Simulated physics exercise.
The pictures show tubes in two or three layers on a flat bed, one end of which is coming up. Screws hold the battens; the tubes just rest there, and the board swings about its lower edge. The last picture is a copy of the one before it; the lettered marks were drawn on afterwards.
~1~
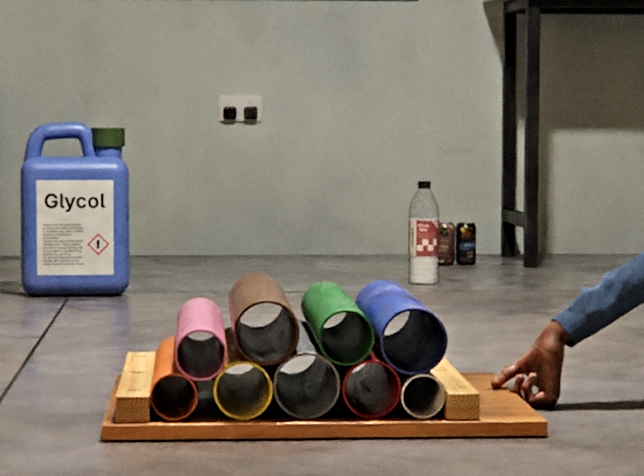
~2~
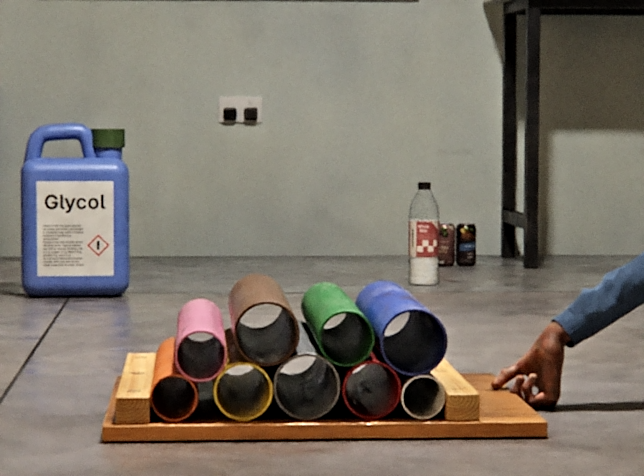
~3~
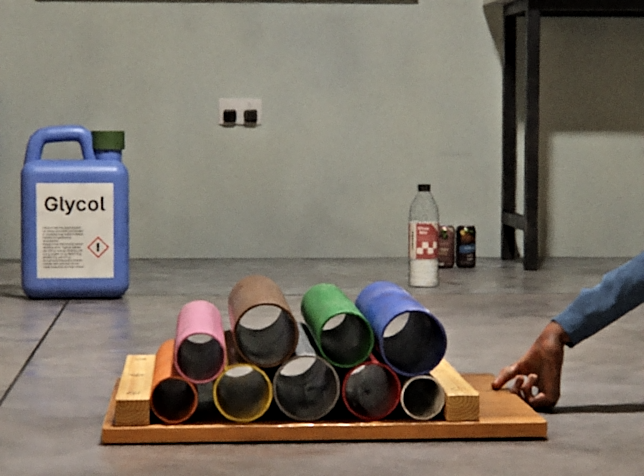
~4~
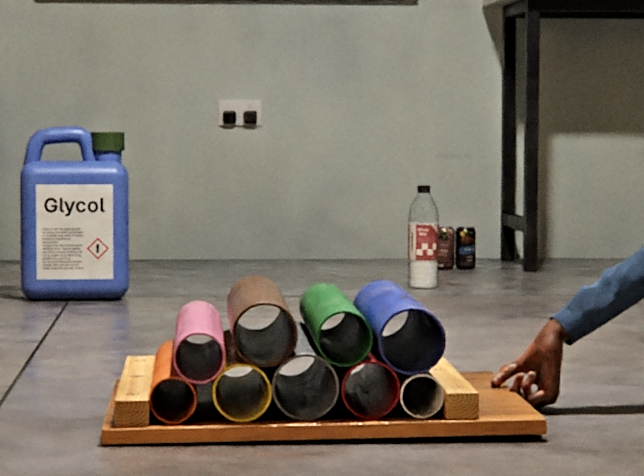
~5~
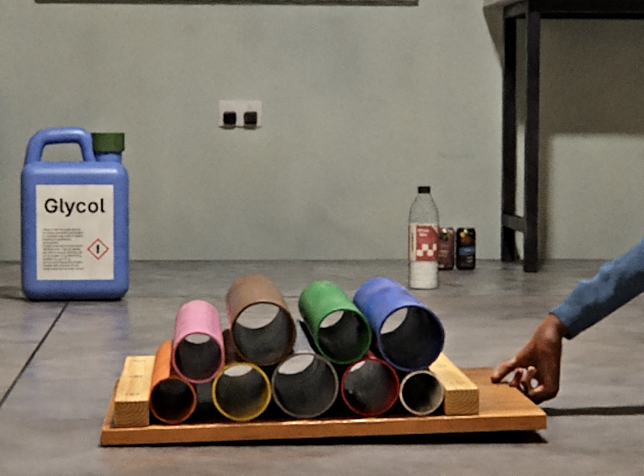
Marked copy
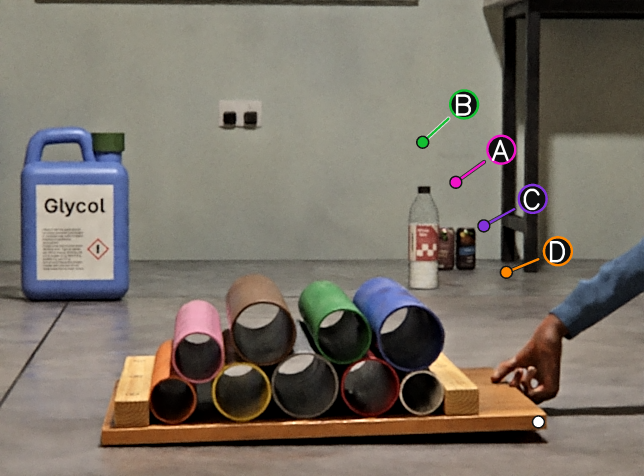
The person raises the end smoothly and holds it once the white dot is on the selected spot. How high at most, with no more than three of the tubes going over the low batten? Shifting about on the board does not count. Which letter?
A is the limit.
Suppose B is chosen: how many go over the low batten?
It comes to four.
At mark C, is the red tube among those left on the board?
Yes.
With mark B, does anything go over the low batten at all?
Yes, at B.
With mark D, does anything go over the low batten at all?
Yes, at D.
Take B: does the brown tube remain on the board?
The brown tube: No.
On the marked copy, A at (456, 182); B at (423, 142); C at (484, 226); D at (506, 272); the white dot at (539, 422).
With A. Early on, board at 20°.
Further on, board at 36°.
At the end, board at 36°, two over the low batten (pink, brown).
As for the rest, B four over the low batten (pink, blue, brown, green); C two over the low batten (pink, brown); D two over the low batten (pink, brown).
